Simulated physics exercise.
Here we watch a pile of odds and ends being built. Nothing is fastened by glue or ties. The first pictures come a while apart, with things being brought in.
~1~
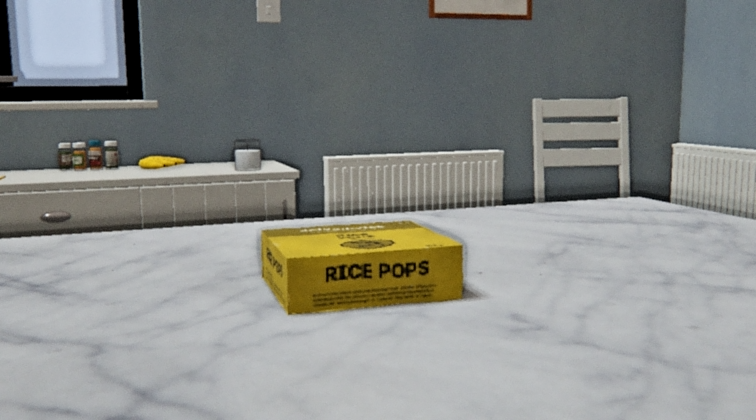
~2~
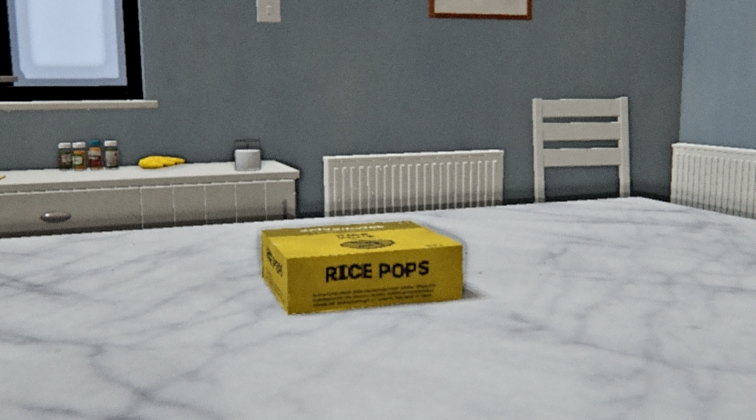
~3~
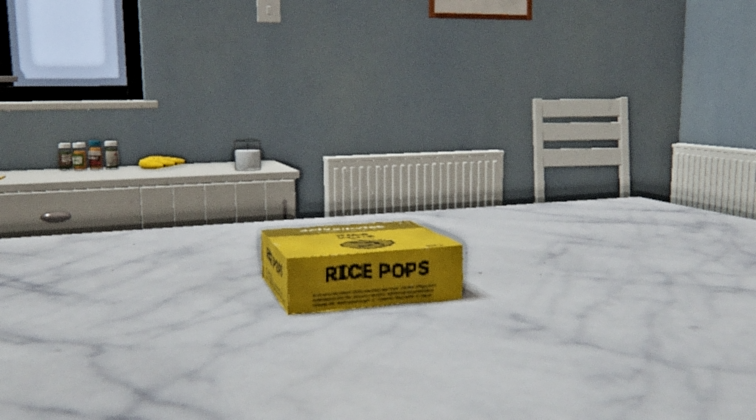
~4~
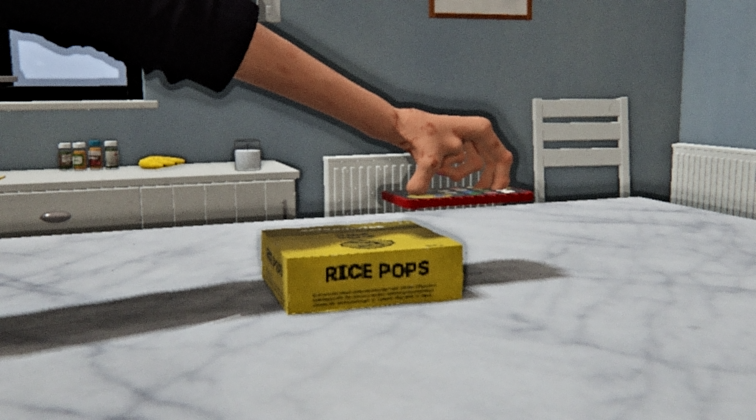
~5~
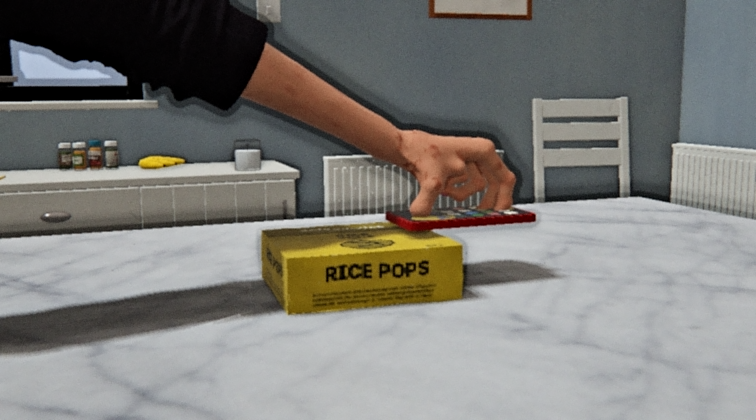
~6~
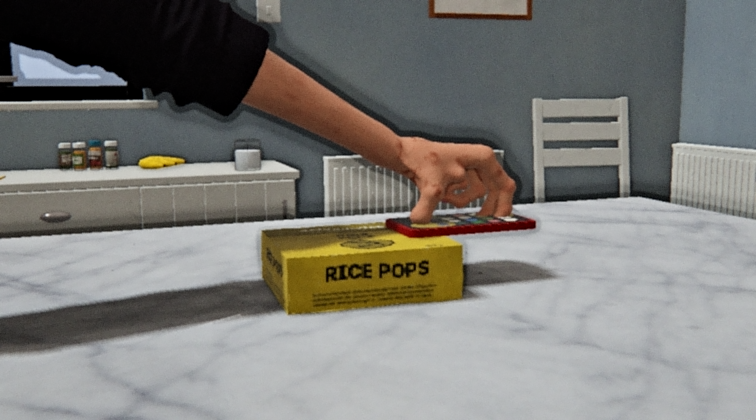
At first, a yellow box labelled "Rice Pops" lies alone and still on a marbled table. Then a hand in a dark sleeve reaches in from the left, holding a flat red object above the box. The hand lowers it onto the box's right end, part of it jutting past the edge, and keeps hold.
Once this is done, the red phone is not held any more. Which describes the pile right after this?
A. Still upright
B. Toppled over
B.
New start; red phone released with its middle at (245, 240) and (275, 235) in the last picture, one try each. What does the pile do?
Lab note - try 1: Collapse; try 2: No collapse.
Then, 0.20 s later than the last frame, red phone tilted by 34° near (458, 238).
Then, 1.20 s later than the last frame, red phone tilted by 32° near (460, 241).
Then, 2.30 s later than the last frame, red phone tilted by 31° near (462, 242).
When it is over, left askew, red phone; yellow packet as before. End places, in pixels of the last picture, red phone near (464, 242). The pile comes apart.
